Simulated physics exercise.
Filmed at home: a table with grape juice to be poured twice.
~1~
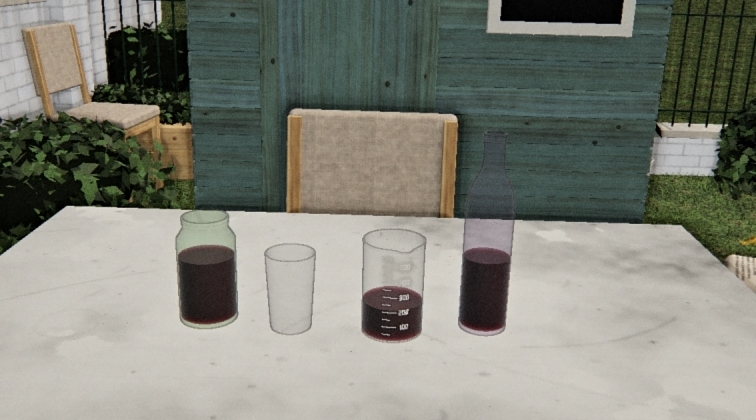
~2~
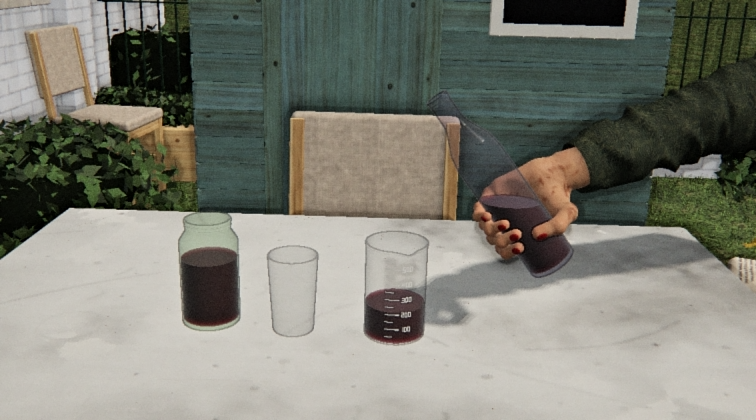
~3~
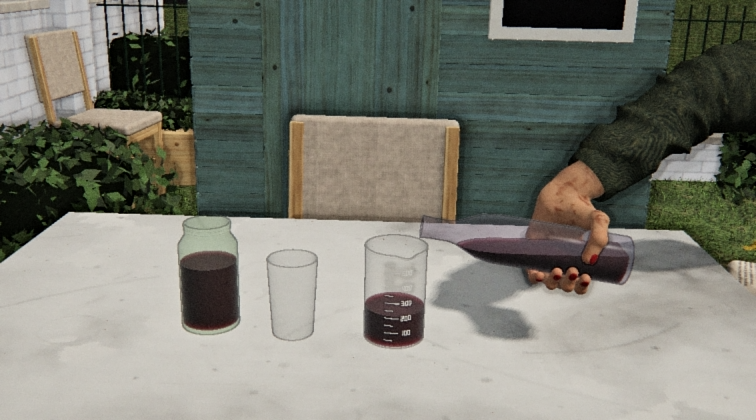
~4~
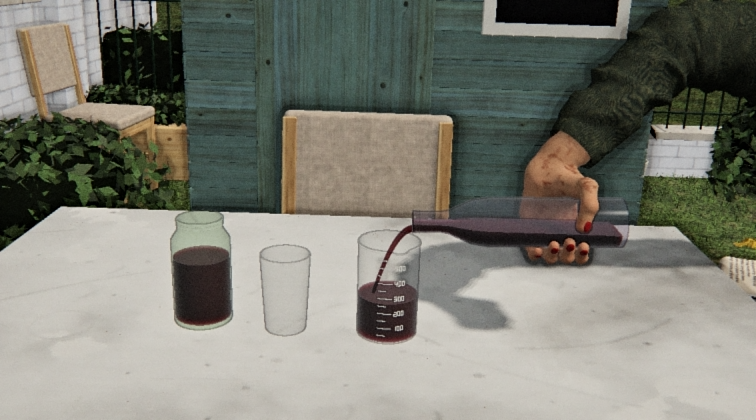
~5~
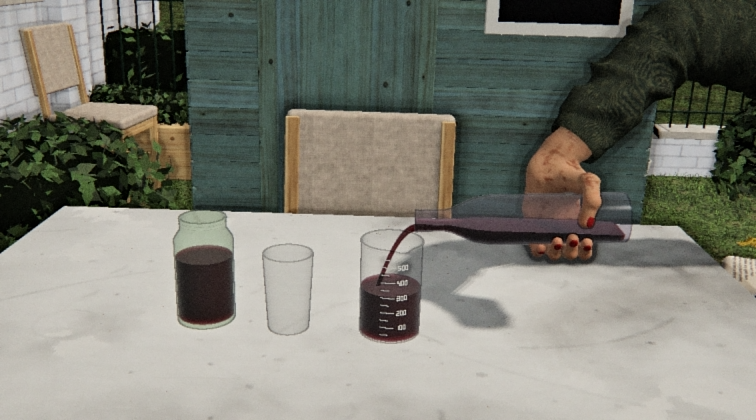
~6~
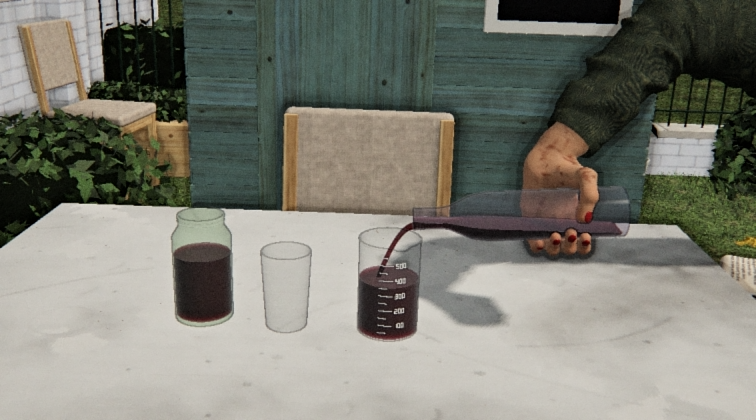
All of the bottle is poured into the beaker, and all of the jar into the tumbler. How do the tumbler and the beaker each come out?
In order: The tumbler is going to be too small for that pour, the beaker is going to be big enough for that pour.
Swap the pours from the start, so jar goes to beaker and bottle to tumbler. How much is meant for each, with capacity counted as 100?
Roughly 90 per cent first, then roughly 110 per cent.
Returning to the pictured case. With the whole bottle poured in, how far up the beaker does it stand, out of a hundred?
80 percent or so.
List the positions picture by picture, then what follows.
The first picture shows before the pour; bottle (489, 231) about a third full; jar (207, 265) about two thirds full; beaker (393, 284) about a third full; tumbler (290, 287) empty.
In the second picture, the bottle is on its way; bottle (495, 180) tipped 35° with all of its load; beaker about a third full, surface at (395, 301).
The third picture shows the grape juice nears the lip; bottle (521, 243) tipped 80° with all of its load; beaker (395, 290) about a third full.
The fourth picture shows pouring; bottle (514, 222) tipped 90° with about three quarters of its load; beaker about half full, surface at (388, 293).
The fifth picture shows pouring; bottle (517, 219) tipped 95° with about two thirds of its load; tumbler (288, 288) empty.
The sixth picture shows pouring; bottle (515, 215) tipped 95° with about half of its load; jar about two thirds full, surface at (202, 253); beaker about half full, surface at (389, 277); tumbler (286, 285) empty.
A moment on, the beaker is about two thirds full.
Further on, the beaker is about three quarters full.
When it is over, the tumbler is full to the brim and overflowed; the beaker is about three quarters full.
